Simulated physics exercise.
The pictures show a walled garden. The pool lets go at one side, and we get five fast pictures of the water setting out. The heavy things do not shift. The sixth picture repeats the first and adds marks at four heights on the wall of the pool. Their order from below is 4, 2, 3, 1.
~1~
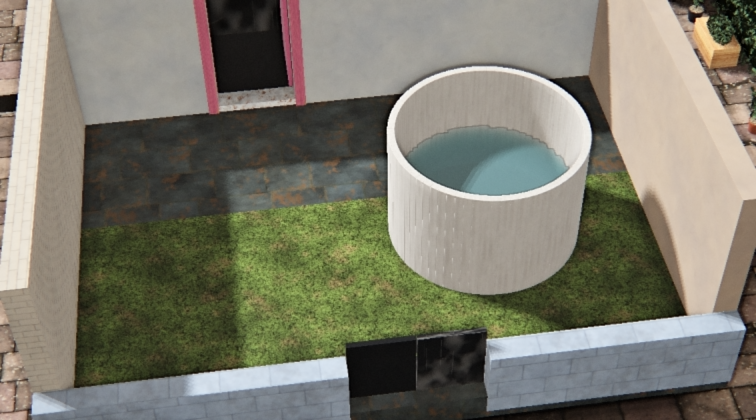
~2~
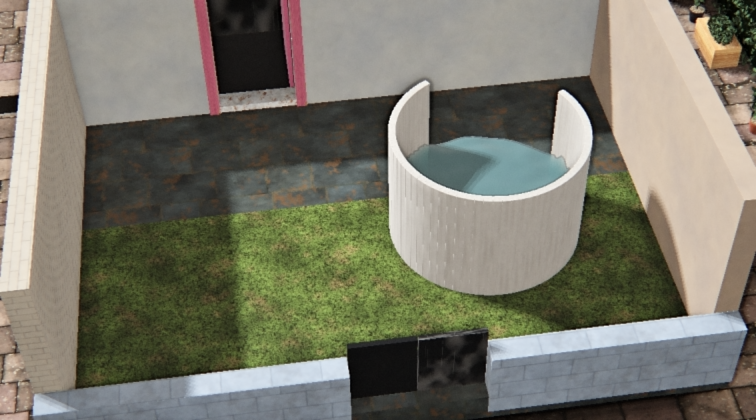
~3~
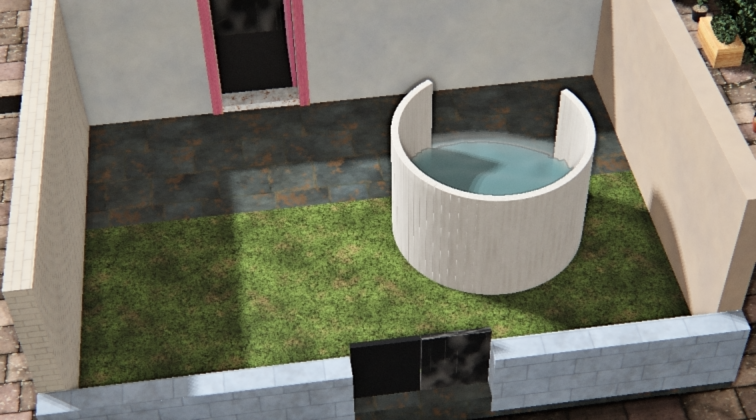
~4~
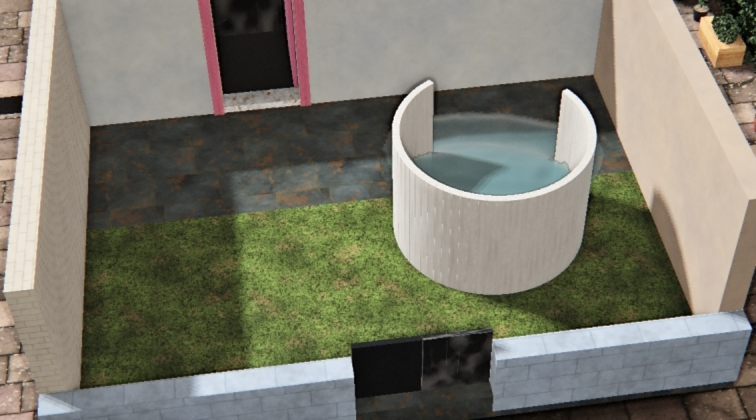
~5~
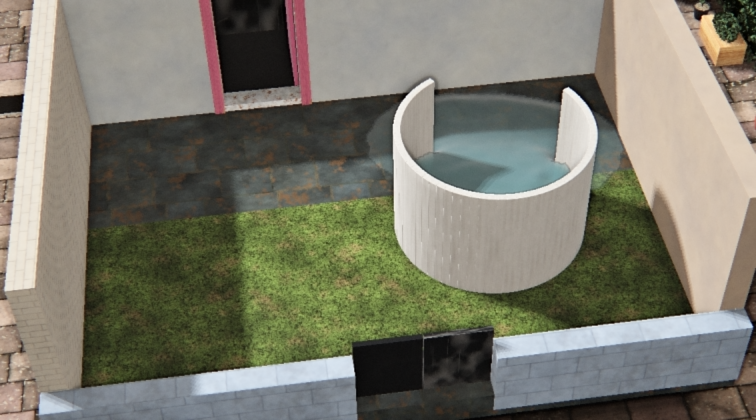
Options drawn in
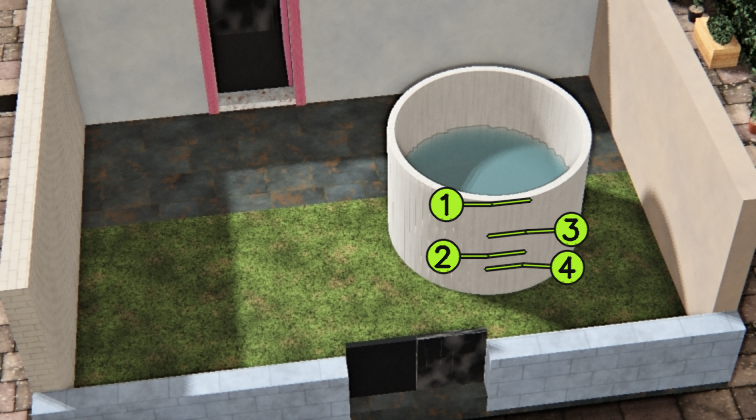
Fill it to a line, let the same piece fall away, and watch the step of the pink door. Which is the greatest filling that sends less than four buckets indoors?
Go for 3.
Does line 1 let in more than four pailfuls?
Yes.
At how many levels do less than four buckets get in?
Three of them.
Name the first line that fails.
1.
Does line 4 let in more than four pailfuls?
No, not at all.
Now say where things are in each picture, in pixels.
In the first picture, water in the pool at rest, its middle at (485, 184); foot of the pink doorway at (258, 108); shut gate at (416, 344).
In the second picture, water covers 2 % of the ground, its front hidden from here.
In the third picture, water covers 5 % of the ground, its front hidden from here.
In the fourth picture, water covers 9 % of the ground, its front hidden from here.
In the fifth picture, 14 % of the ground under water, visible out to (609, 131).
In lime, 1 at (510, 202); 2 at (505, 253); 3 at (507, 234); 4 at (504, 267); from the bottom up 4, 2, 3, 1.
With 1, about 11 bucketfuls get in.
With 2, nothing gets over.
With 3, a bucket or two gets in.
With 4, nothing gets over.
